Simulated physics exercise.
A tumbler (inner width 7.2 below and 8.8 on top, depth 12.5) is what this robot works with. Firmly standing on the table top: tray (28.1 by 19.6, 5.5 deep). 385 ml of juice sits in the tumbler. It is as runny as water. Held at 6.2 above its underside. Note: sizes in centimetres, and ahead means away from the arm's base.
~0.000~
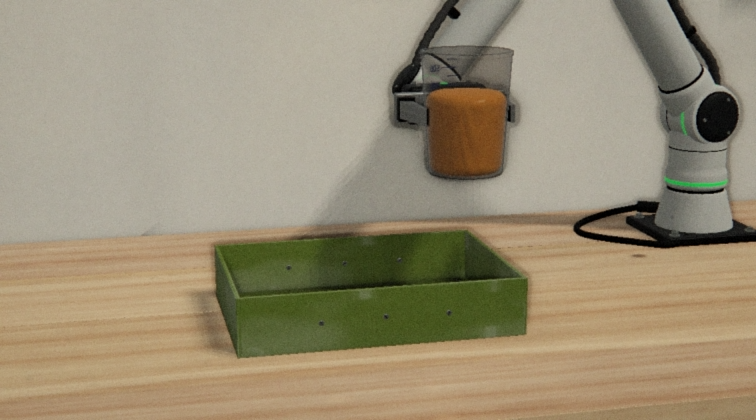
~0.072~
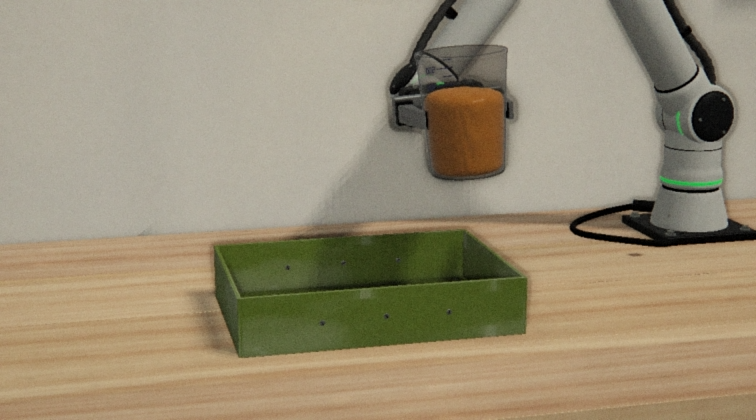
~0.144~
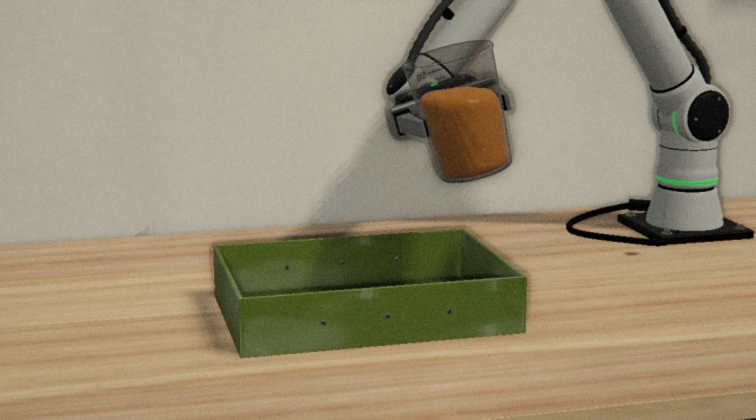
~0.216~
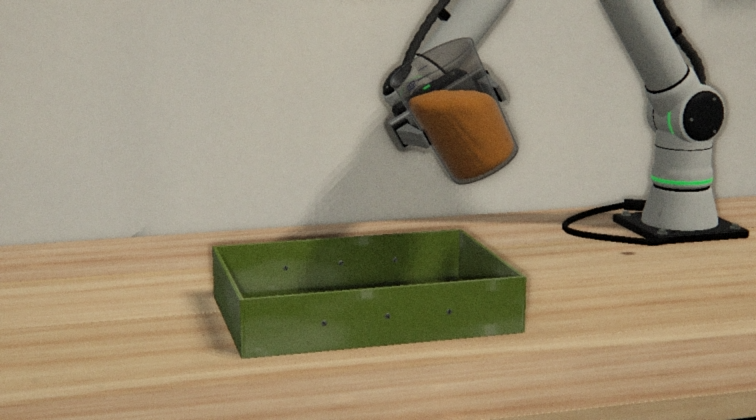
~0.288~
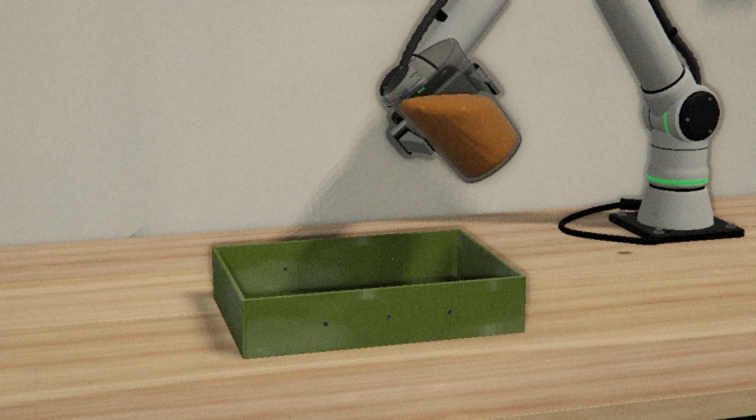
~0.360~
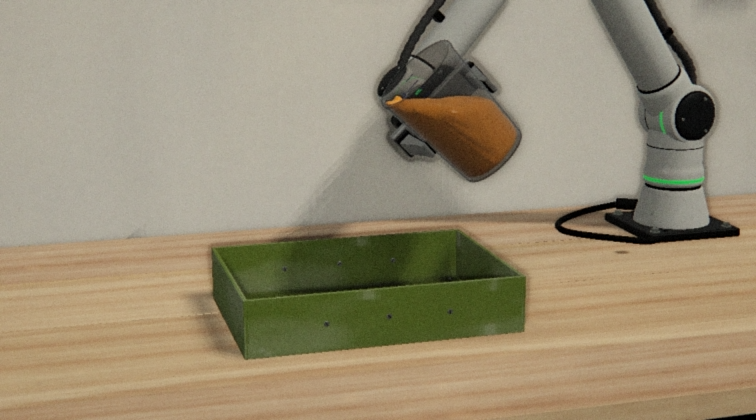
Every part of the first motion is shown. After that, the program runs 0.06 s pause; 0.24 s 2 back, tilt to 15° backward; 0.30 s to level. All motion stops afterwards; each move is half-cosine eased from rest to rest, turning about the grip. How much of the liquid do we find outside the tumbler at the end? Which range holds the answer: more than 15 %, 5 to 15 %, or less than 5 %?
The range is less than 5 %.
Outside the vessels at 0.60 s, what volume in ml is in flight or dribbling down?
Reading: Near 0 ml.
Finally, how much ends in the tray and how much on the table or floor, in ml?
Roughly 0 ml, then 0 ml.
After 0.60 s, tilted 6° backward, liquid up to 24 above the table; 385 ml in the tumbler.
After 0.84 s, tilted 5° backward, liquid up to 24 above the table; 385 ml in the tumbler.
After 1.16 s, level, liquid up to 24 above the table; 385 ml in the tumbler.
After 1.96 s, level, liquid up to 24 above the table; 385 ml in the tumbler.
In the end, 385 ml in the tumbler. That is 0 % outside the tumbler.
